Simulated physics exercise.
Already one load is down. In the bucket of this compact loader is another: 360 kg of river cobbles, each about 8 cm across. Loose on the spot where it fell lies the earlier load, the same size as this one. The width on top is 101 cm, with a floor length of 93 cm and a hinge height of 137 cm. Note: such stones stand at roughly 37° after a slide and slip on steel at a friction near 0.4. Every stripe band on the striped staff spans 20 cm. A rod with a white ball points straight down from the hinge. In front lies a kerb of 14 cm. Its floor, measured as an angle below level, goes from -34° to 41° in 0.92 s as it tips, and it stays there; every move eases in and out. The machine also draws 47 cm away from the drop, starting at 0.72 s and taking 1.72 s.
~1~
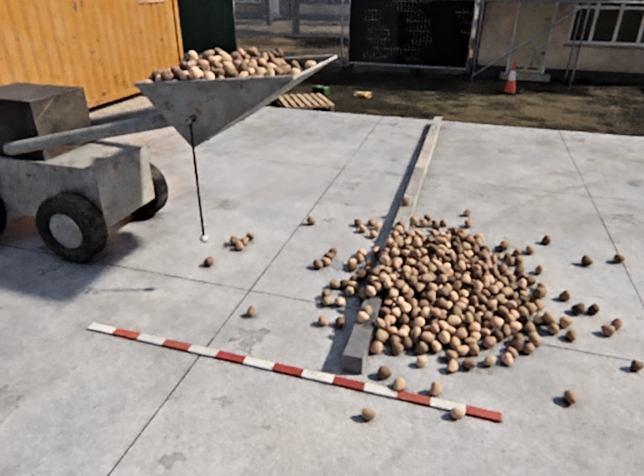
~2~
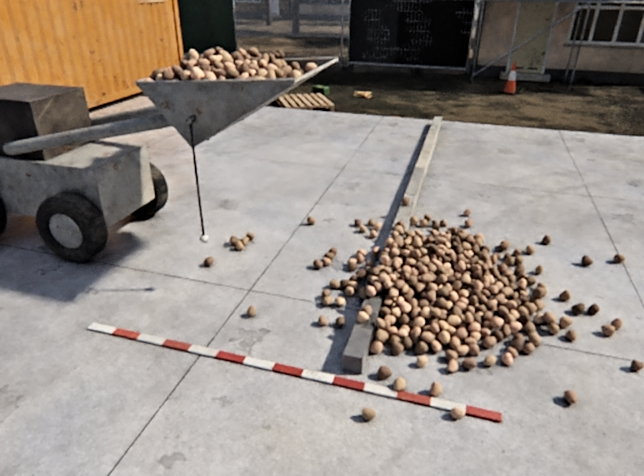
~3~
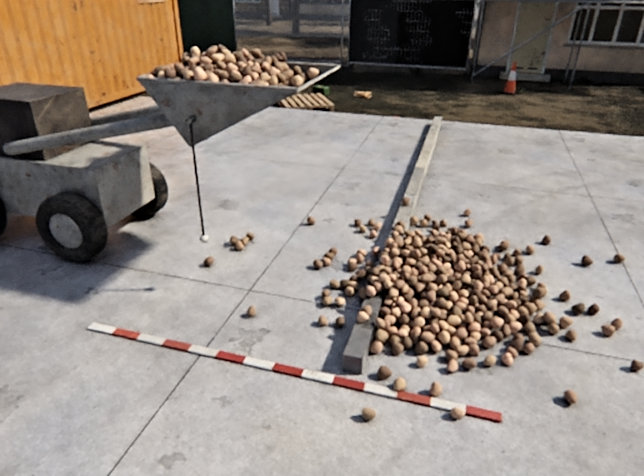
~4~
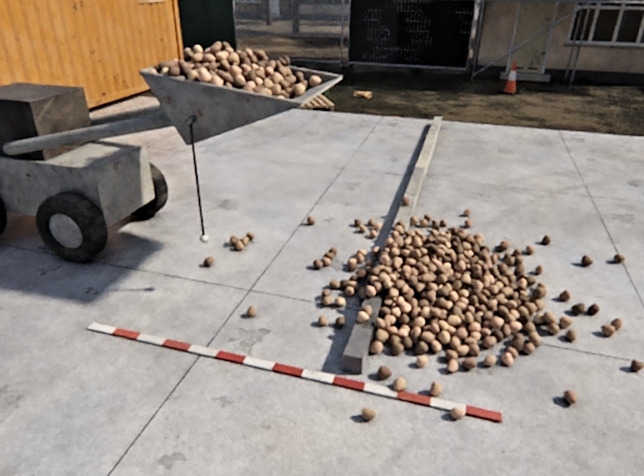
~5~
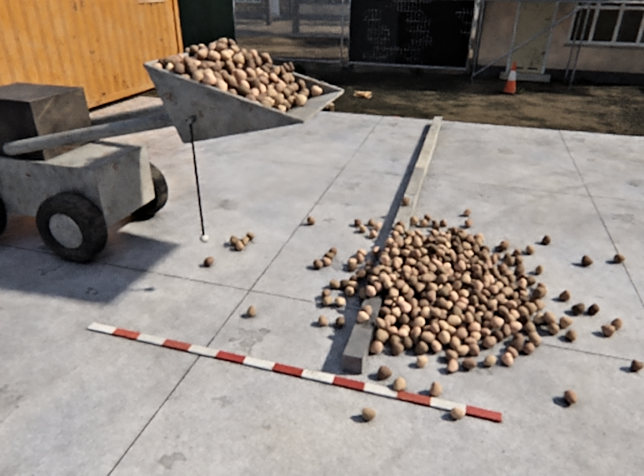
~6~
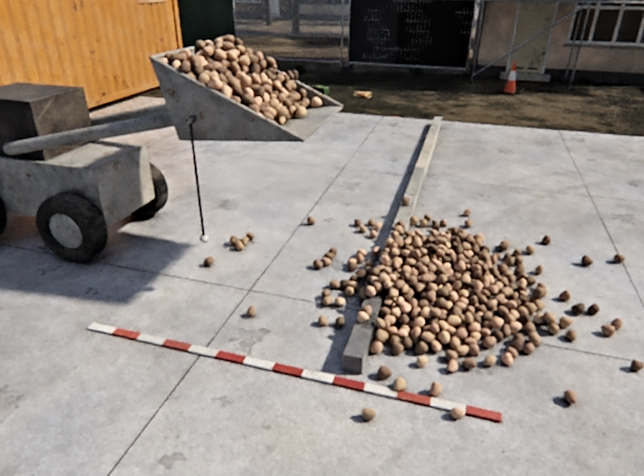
A grey wheeled loader stands at the left of a sunlit concrete yard, seen from slightly above by a still camera, its raised bucket heaped with brown, rounded stones. A similar loose pile lies at the right around a pale kerb, behind a red-and-white striped staff. The bucket gradually tilts forward, its front lip lowering as the stones shift slightly inside.
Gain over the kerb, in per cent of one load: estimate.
Approx. 2 %.
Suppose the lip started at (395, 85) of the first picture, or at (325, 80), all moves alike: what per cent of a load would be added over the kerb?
Near 70 in a hundred first, near 10 in a hundred second.
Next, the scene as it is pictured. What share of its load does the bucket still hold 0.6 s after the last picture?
Still inside: Some 65 %.
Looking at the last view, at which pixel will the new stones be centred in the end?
(333, 261).
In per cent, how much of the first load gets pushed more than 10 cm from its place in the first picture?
5 %.
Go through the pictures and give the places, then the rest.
Lip at (294, 78), floor tilted -34°, highest stones at (241, 55). The earlier load is highest near (396, 274), 21 cm above ground level, 12 % on this side of the kerb, 91 % over the kerb, in the first picture.
Lip at (295, 81), floor tilted -32°, highest stones at (242, 55), in the second picture.
The bucket is at -28°, its lip at (298, 90); the top of the load is at (226, 53), in the third picture.
Lip at (302, 104), floor tilted -22°, highest stones at (209, 51), in the fourth picture.
Lip at (304, 122), floor tilted -14°, highest stones at (215, 47), in the fifth picture.
The bucket is at -5°, its lip at (303, 141); the top of the load is at (221, 44), in the sixth picture.
Then, 0.3 s after the last picture the floor is at 29°; in per cent of one load, 100 in the bucket, 12 on this side of the kerb, 91 over the kerb; the foremost stones are at (600, 303).
Then, 0.6 s after the last picture the floor is at 41°; in per cent of one load, 63 in the bucket, 48 on this side of the kerb, 91 over the kerb; the foremost stones are at (600, 303).
Then, 2.5 s after the last picture the floor is at 41°; in per cent of one load, 0 in the bucket, 109 on this side of the kerb, 93 over the kerb; the foremost stones are at (600, 303).
Then, 5.0 s after the last picture the floor is at 41°; in per cent of one load, 0 in the bucket, 109 on this side of the kerb, 93 over the kerb; the foremost stones are at (600, 303). Net gain over the kerb, 2.
